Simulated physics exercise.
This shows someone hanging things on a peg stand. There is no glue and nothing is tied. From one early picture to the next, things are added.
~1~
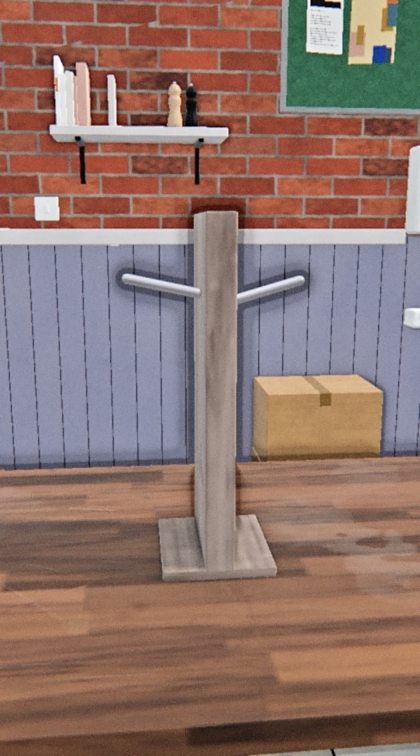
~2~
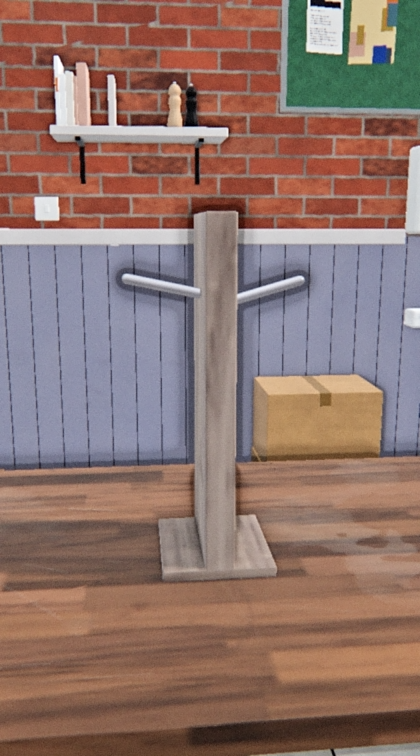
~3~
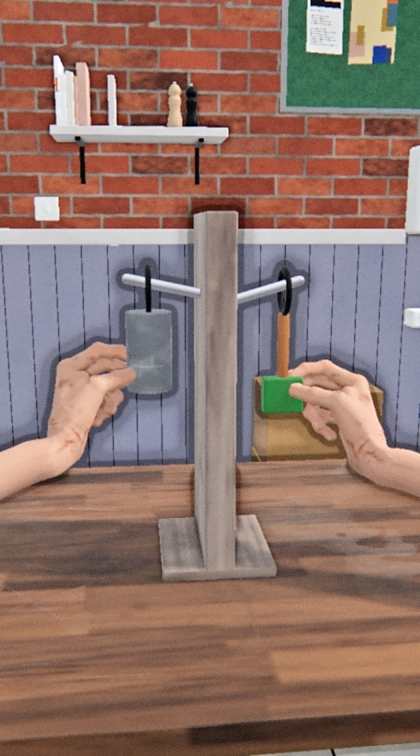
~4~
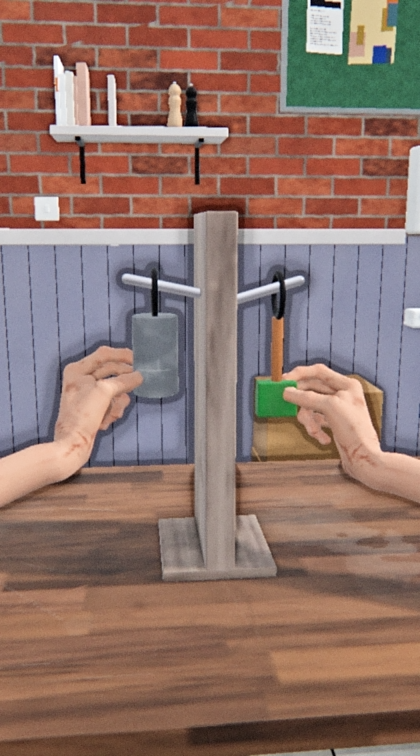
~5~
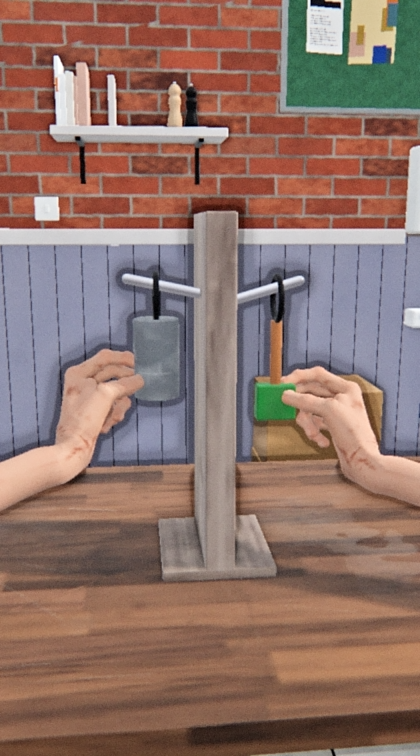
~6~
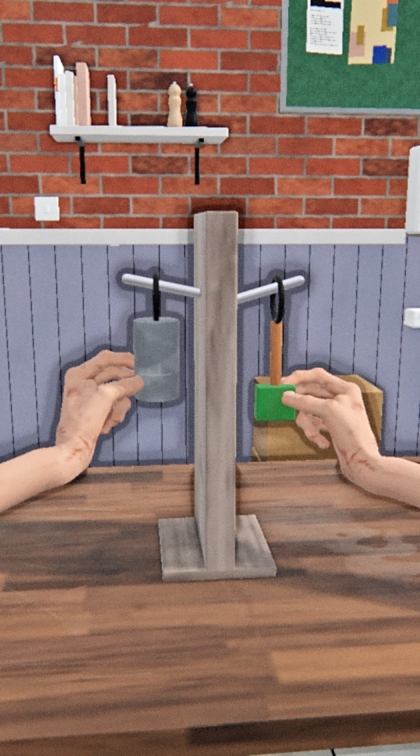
On a wooden peg stand, two hands hang a grey lantern left and a green brush right.
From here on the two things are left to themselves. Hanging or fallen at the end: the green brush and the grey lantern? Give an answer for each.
The green brush hangs there; the grey lantern hangs there.
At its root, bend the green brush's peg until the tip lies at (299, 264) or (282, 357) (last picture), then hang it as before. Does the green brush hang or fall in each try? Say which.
The green brush clings on on the first try and goes down on the second.
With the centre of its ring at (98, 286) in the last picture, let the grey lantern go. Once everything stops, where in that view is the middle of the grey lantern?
It finishes near (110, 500).
Then, 0.32 s later than the last frame, green brush at rest near (276, 350); grey lantern at rest near (155, 336).
When it is over, the green brush remains hooked, near (276, 350); the grey lantern remains hooked, near (155, 336).
